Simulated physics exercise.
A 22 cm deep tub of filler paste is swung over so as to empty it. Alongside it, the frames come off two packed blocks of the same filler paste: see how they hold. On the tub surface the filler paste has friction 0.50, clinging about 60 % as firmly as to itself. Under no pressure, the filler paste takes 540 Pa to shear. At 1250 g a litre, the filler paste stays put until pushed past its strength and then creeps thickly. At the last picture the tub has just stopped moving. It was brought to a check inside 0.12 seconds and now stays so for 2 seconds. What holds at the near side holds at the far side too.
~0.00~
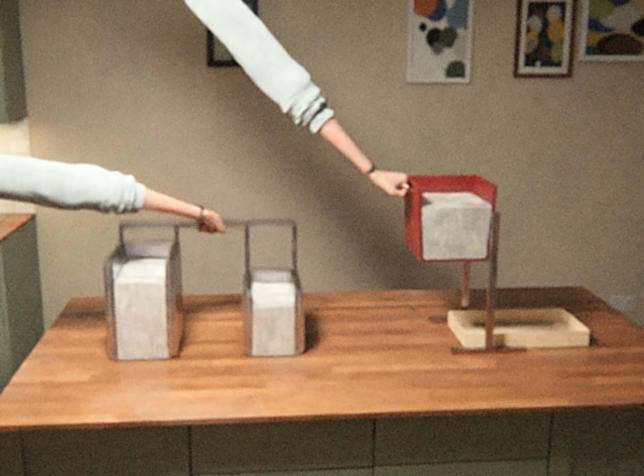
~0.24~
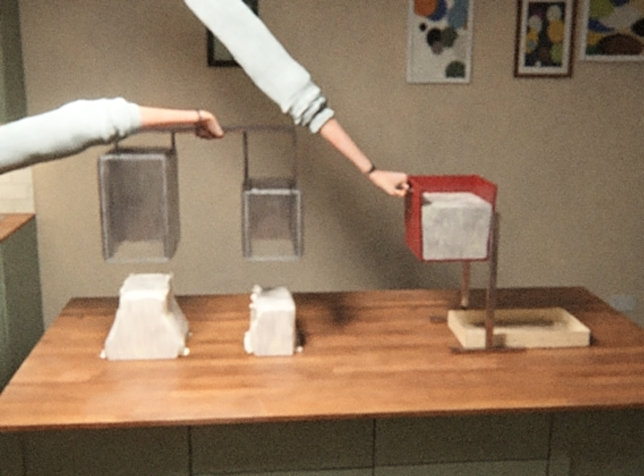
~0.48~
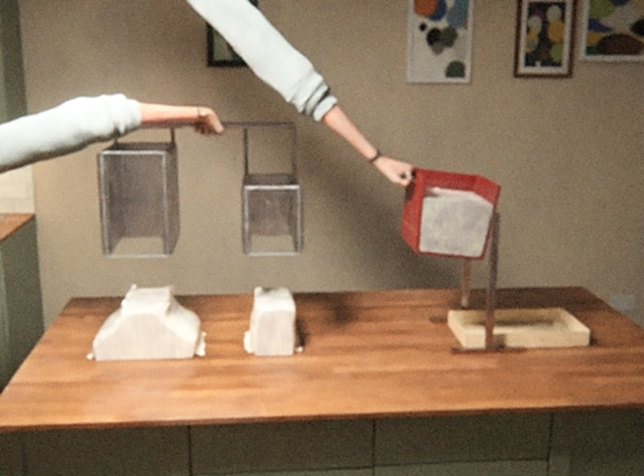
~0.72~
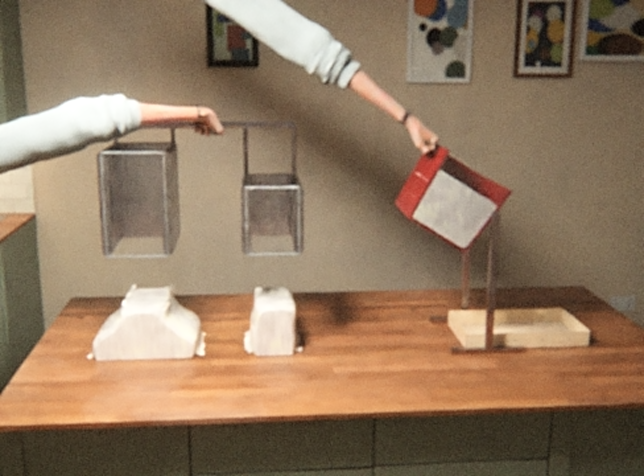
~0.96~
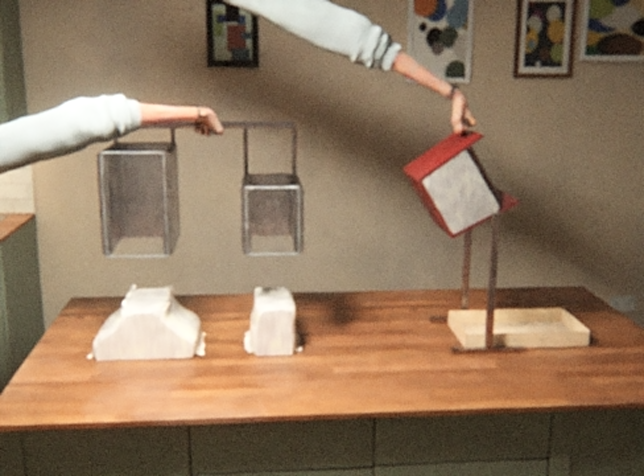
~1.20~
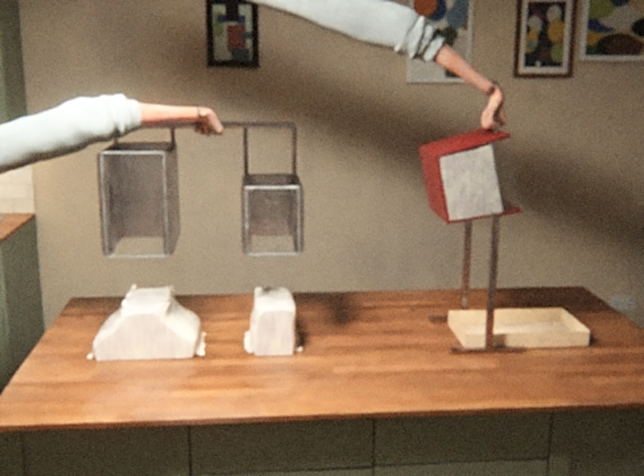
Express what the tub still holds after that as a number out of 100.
Something like 100 per cent.
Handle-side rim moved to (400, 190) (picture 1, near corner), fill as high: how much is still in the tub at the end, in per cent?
Some 70 percent would still be in the tub at the end.
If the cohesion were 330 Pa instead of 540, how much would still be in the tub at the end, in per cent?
The share would be near 75 %.
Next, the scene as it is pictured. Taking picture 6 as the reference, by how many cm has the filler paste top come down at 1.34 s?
Around 1 cm below its level in the last picture.
After 1.34 s, the tub is at 78 degrees and holds 100 %.
After 1.51 s, the tub is at 78 degrees and holds 100 %.
After 1.68 s, the tub is at 78 degrees and holds 100 %.
After 1.85 s, the tub is at 78 degrees and holds 100 %.
After 3.20 s, at the end, the tub is at 78 degrees and holds 100 %.
